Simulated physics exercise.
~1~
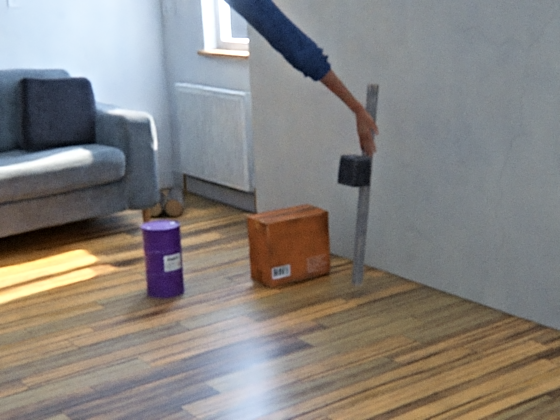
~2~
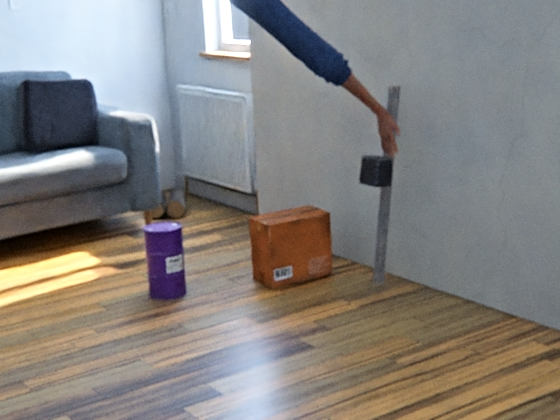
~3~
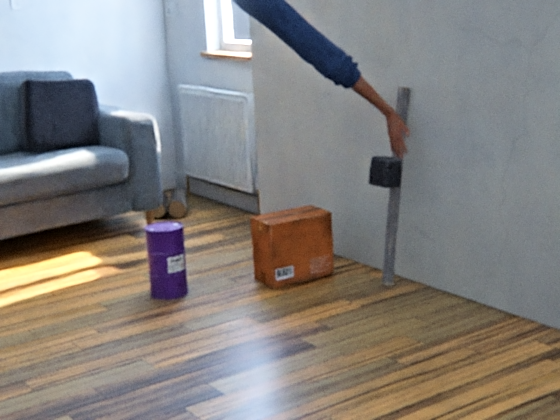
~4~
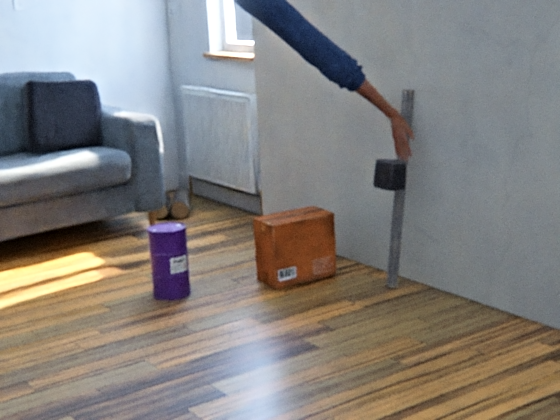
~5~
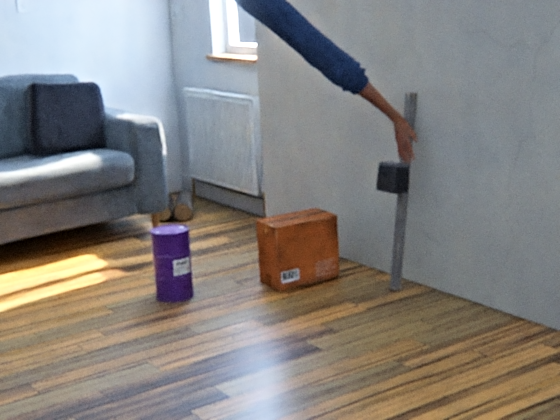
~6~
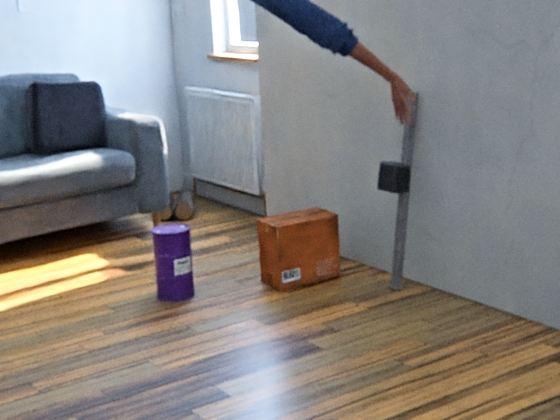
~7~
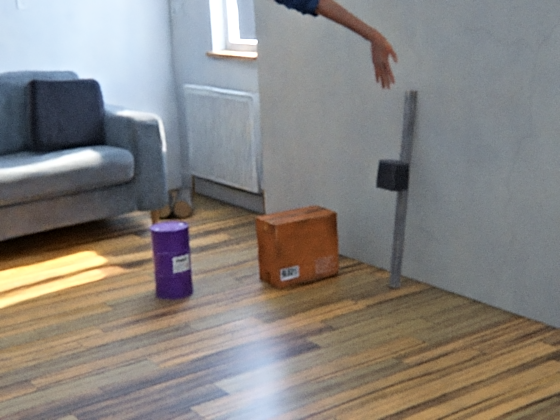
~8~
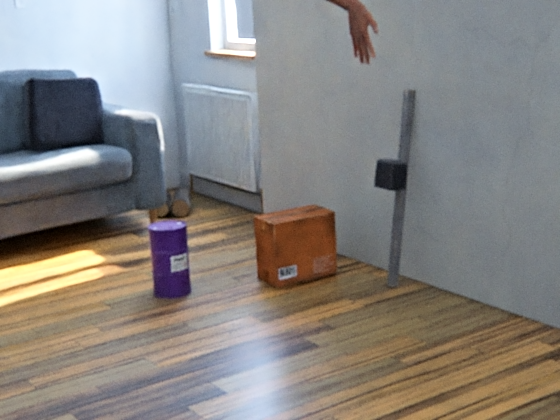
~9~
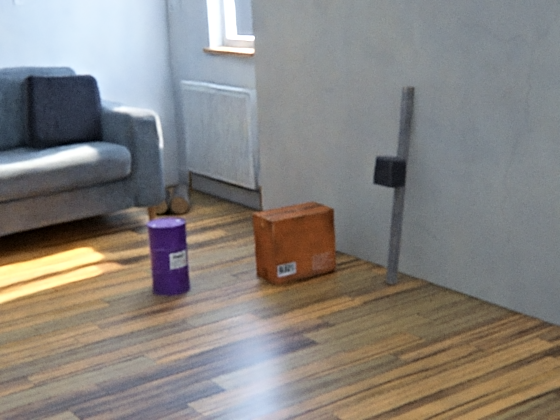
At first, a hand reaches in from above and holds a grey pole with a dark block attached partway up, beside an orange box and a purple canister on a wooden floor. The hand shifts the pole a short way to the right, towards the bare wall, and settles it there in a leaning position. The fingers then open and let go, and the arm draws back upward and to the left until it is out of view. The pole stays up, leaning by the wall, while the box and canister remain in their places.
